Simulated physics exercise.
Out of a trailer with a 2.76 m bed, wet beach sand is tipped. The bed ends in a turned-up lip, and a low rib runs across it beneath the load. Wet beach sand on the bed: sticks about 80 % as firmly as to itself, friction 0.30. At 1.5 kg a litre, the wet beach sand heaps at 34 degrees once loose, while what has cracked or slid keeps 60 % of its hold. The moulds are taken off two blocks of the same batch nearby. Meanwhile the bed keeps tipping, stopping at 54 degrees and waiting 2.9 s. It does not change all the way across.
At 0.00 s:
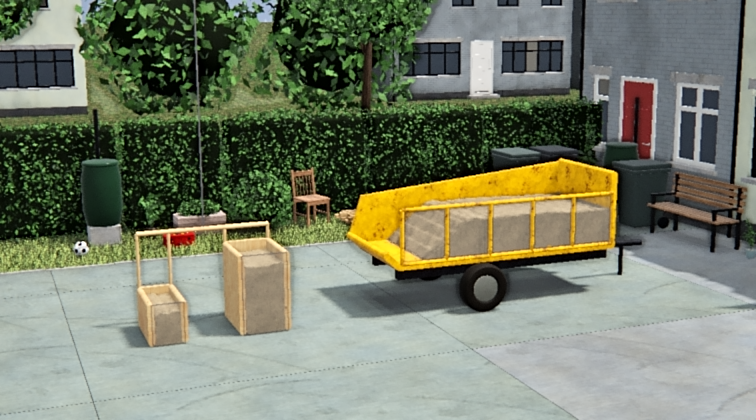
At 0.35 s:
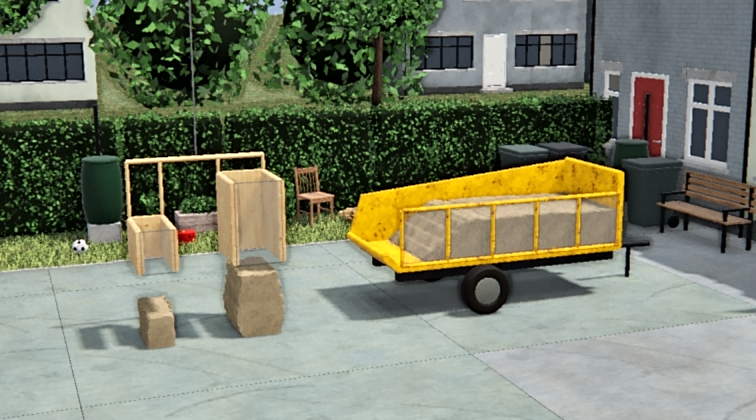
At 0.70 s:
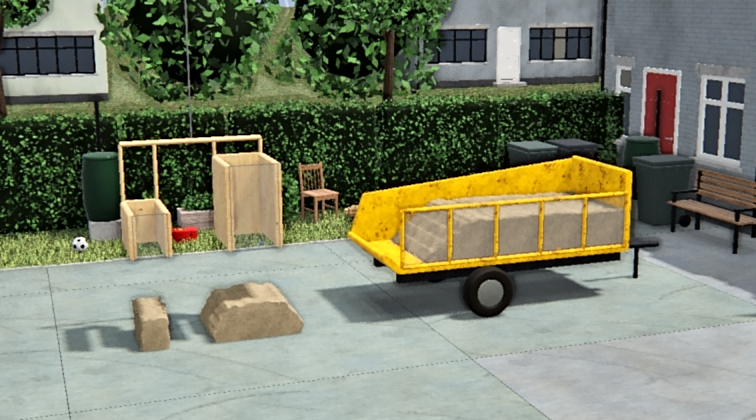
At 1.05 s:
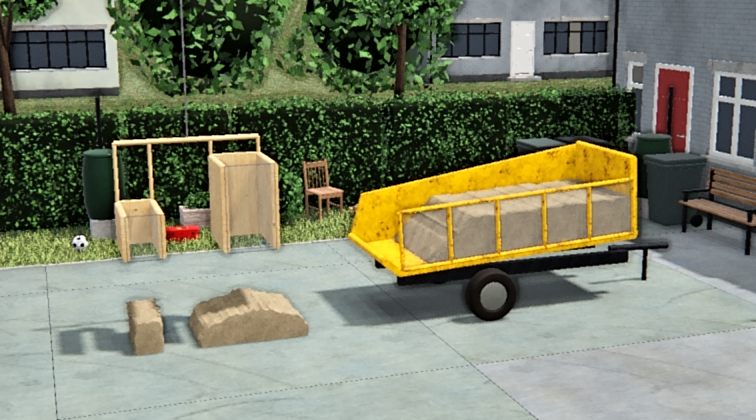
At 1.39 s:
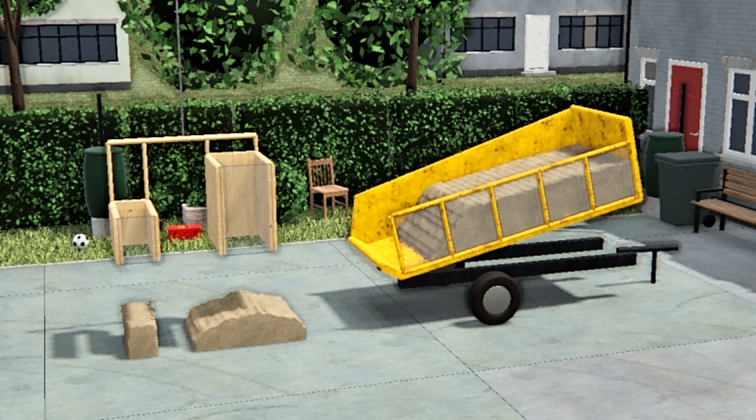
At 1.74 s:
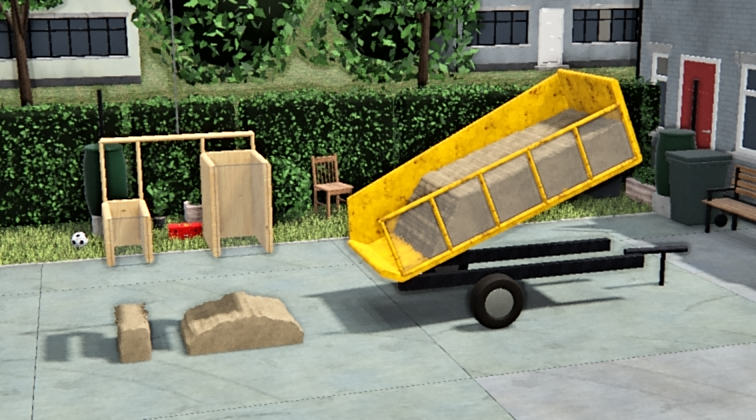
In a paved yard, moulds lift off two sand blocks, the taller slumps, and a loaded yellow trailer bed tilts.
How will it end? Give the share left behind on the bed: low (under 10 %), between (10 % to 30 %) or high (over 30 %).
Note: Band minor; under 10 %.
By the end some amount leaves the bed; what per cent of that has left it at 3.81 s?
I'd reckon around 90 per cent.
After 2.36 s, the tilt is 38 degrees and 100 % is on the bed.
After 3.09 s, the tilt is 54 degrees and 65 % is on the bed.
After 3.81 s, the tilt is 54 degrees and 12 % is on the bed.
After 4.54 s, the tilt is 54 degrees and 5 % is on the bed.
After 5.98 s, at the end, the tilt is 54 degrees and 5 % is on the bed.
